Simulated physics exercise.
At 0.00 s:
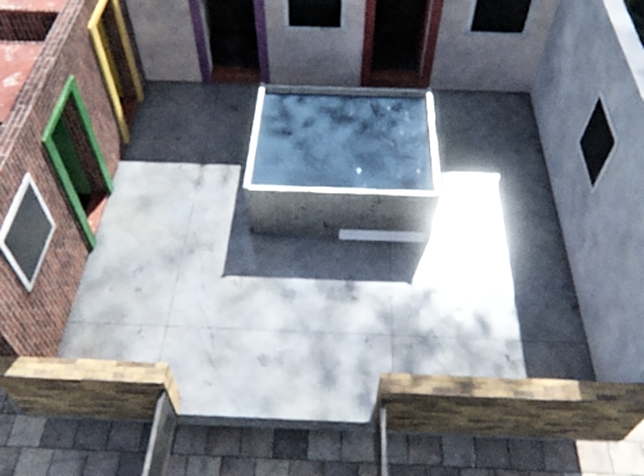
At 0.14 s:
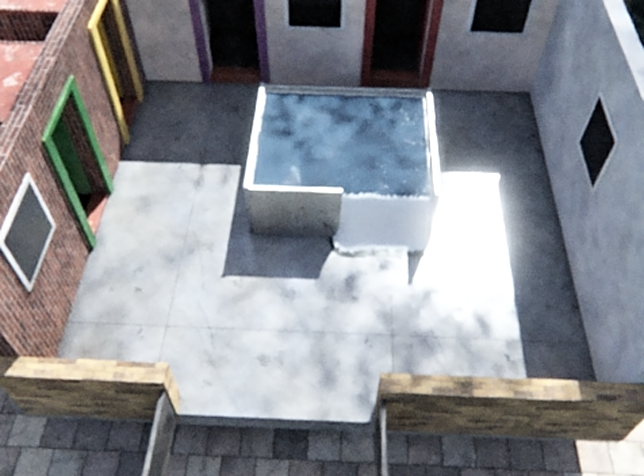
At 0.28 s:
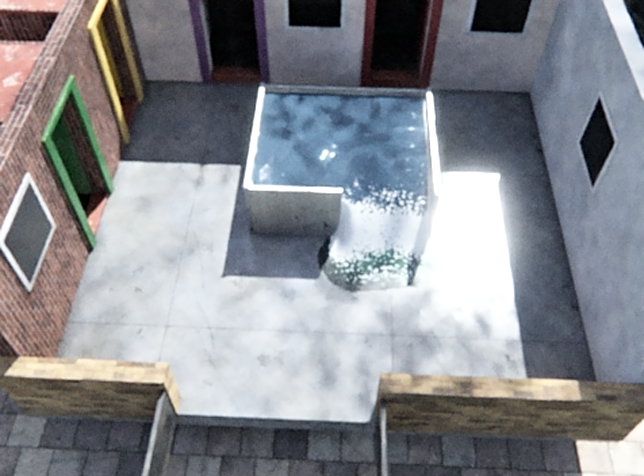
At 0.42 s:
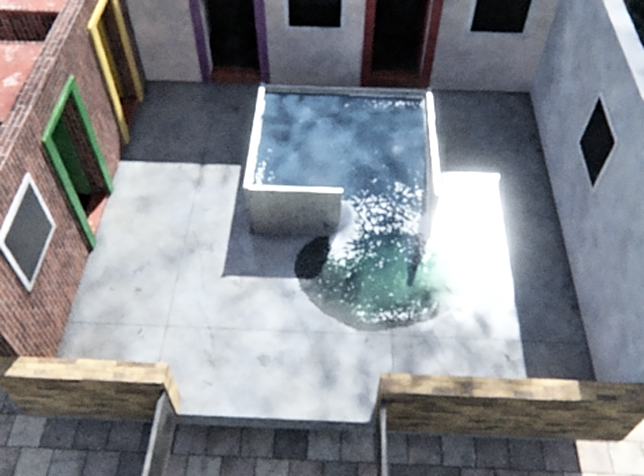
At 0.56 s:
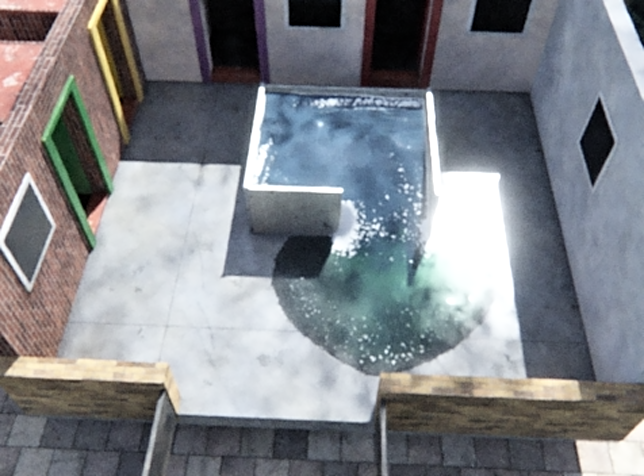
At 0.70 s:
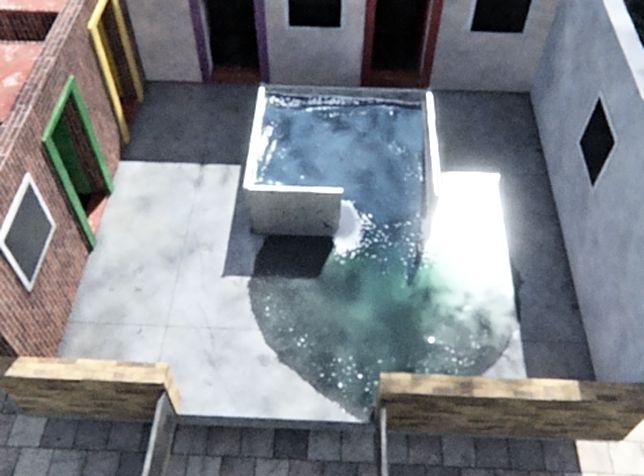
The video shows a raised square tank of water in a walled yard with colourful doorways; the right part of its front wall gives way, and water pours out and spreads in a widening greenish pool across the pale floor.
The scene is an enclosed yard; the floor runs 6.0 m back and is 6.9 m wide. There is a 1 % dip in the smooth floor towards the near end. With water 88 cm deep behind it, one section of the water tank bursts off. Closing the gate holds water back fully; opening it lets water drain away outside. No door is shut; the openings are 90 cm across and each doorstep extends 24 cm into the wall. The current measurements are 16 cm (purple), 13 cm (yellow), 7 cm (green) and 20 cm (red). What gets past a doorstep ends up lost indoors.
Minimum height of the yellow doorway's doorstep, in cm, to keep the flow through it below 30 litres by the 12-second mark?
Roughly 7 cm.
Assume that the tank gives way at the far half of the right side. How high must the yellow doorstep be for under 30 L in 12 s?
Close to 17 cm at the least.
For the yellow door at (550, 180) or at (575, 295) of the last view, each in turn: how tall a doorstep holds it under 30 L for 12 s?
First place around 7.5 cm, second around 14.5 cm.
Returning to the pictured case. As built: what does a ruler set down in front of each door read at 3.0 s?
Purple door 0 cm, yellow door 0 cm, green door 0 cm, red door 0 cm.
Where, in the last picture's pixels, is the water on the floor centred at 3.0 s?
About (392, 246).
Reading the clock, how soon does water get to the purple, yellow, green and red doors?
Purple = 5.5 s, yellow = 7.5 s, green = 8.5 s, red = 4.0 s.
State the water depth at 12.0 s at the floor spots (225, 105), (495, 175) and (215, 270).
First spot about 4 cm, second about 10 cm, third about 5 cm.
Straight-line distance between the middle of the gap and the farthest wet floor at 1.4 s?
The front is some 3.8 m out.
After 1.4 s water covers 30 % of the floor, deepest (52 cm) near (390, 241); it has not reached the yellow door.
After 3.0 s water covers 40 % of the floor, deepest (42 cm) near (586, 412); it has not reached the yellow door.
After 12.0 s water covers 95 % of the floor, deepest (11 cm) near (424, 405); 9 cm at the yellow door, 0 litres in over its 13 cm doorstep.
At the yellow door as built, the water arrived by 7.3 s and peaked near 11 cm at 7.8 s.
Run again over the same 12 s with other heights there, 43 litres in over 6 cm, 17 litres over 8 cm. The limit of 30 litres is kept from about 7 cm up.
